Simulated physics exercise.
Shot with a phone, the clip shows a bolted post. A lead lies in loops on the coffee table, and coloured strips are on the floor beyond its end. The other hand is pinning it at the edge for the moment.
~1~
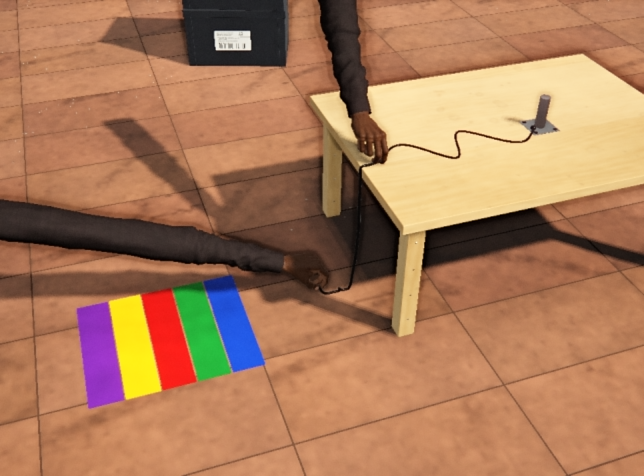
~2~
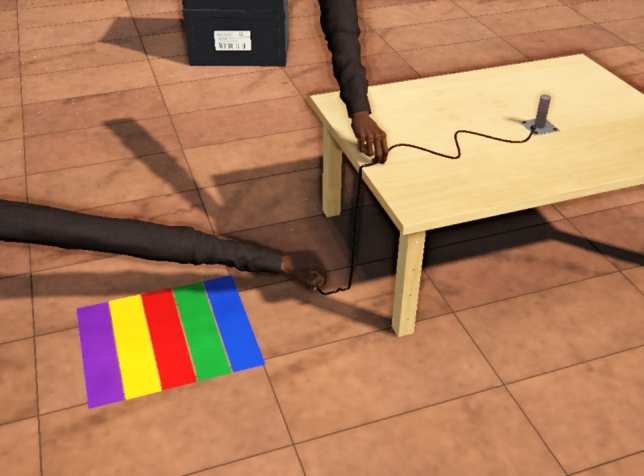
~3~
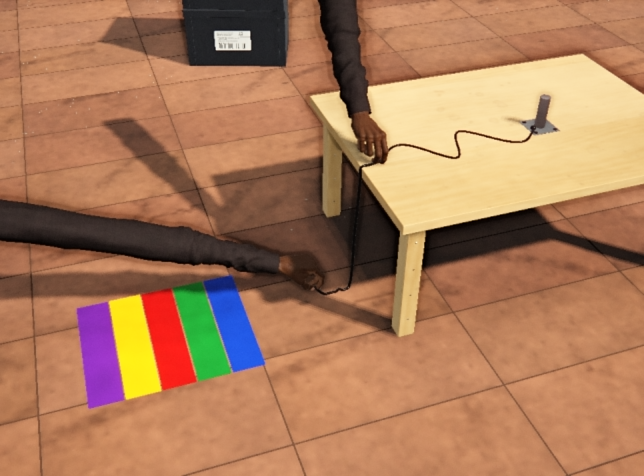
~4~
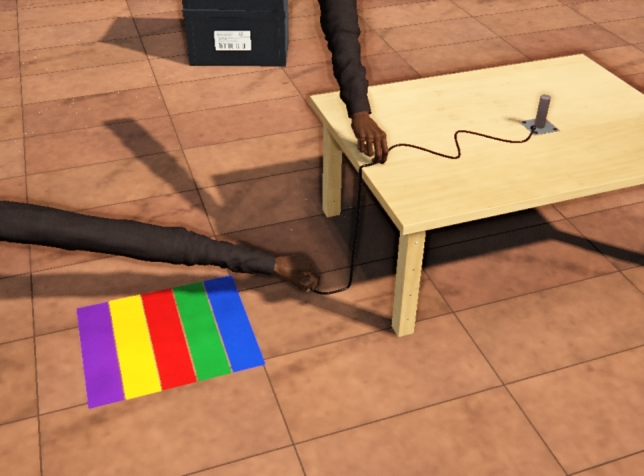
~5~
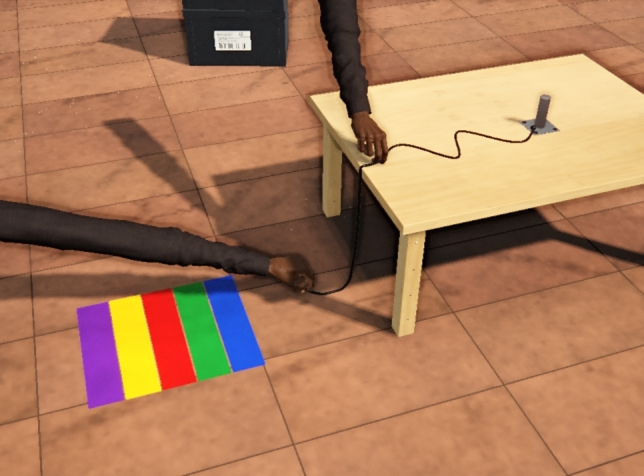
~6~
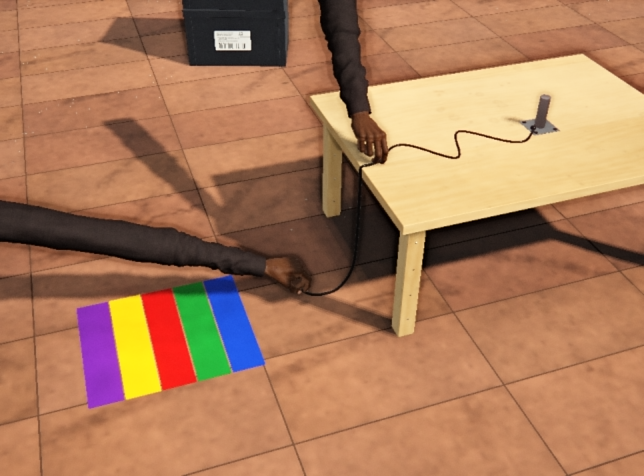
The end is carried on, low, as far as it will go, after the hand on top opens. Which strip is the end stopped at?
Stopped at yellow.
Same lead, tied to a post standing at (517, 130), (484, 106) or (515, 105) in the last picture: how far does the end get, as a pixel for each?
Going through the tries, you get (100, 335), then (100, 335), then (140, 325).
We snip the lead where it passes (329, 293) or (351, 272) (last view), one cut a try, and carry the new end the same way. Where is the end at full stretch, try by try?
In order, about (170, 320) and about (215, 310).
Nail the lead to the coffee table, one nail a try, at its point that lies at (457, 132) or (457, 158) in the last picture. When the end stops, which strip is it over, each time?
Try 1: Red; try 2: Green.
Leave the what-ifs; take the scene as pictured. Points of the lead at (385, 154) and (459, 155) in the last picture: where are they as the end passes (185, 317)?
To (347, 203) and (403, 153).
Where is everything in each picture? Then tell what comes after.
In the first frame, end (319, 286); blue (243, 350); green (209, 359); red (175, 367); yellow (140, 376); purple (104, 384).
In the second frame, end (317, 287); lead through (524, 141) (456, 133) (429, 151) (377, 162) (356, 216) (352, 272).
In the third frame, end (315, 287).
In the fourth frame, end (311, 288); lead through (524, 141) (456, 133) (429, 151) (377, 162) (358, 216) (352, 272).
In the fifth frame, end (305, 289).
In the sixth frame, end (302, 290); lead through (524, 141) (456, 133) (429, 151) (377, 162) (358, 216) (351, 272).
Early on, end near (185, 317); over green.
Midway, end near (150, 324); over red.
At the end of the slack, end near (130, 329); over yellow. The yellow one.
